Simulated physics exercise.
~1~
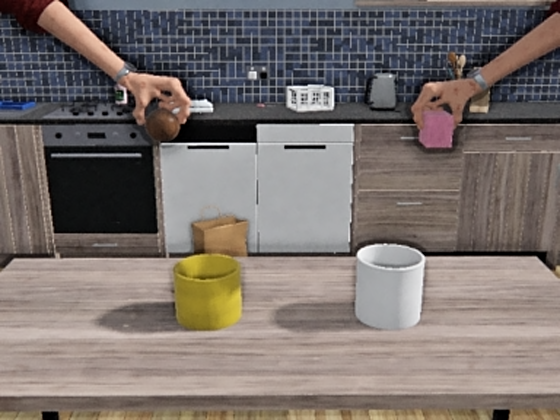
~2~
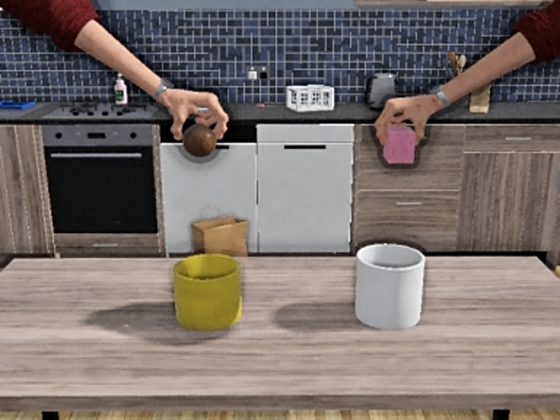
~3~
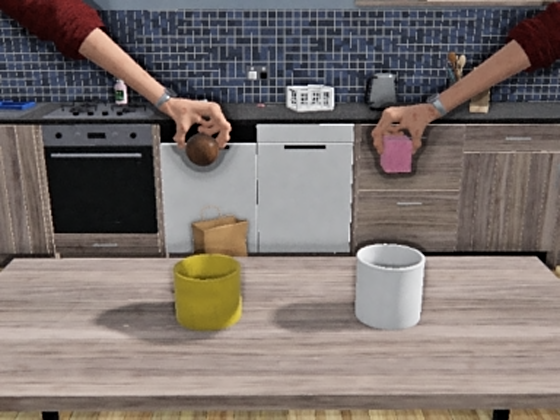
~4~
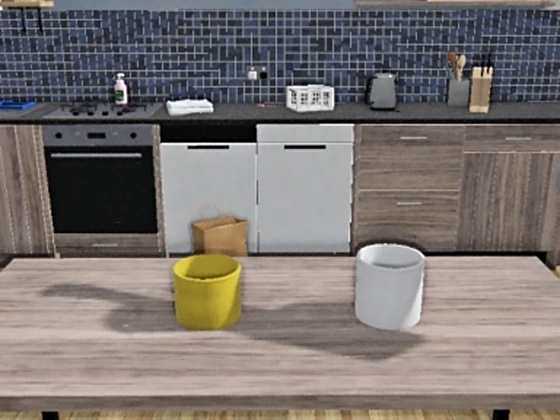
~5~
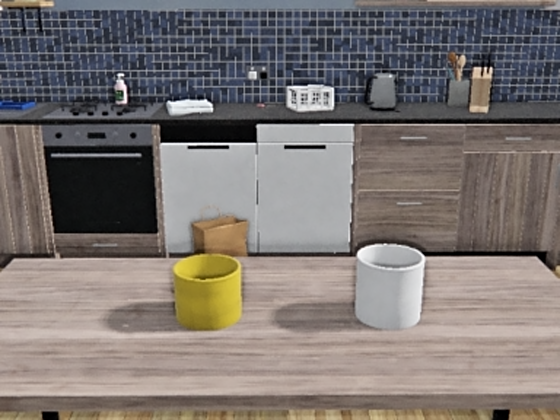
In a kitchen, two hands drop a brown onion and pink block into separate containers.
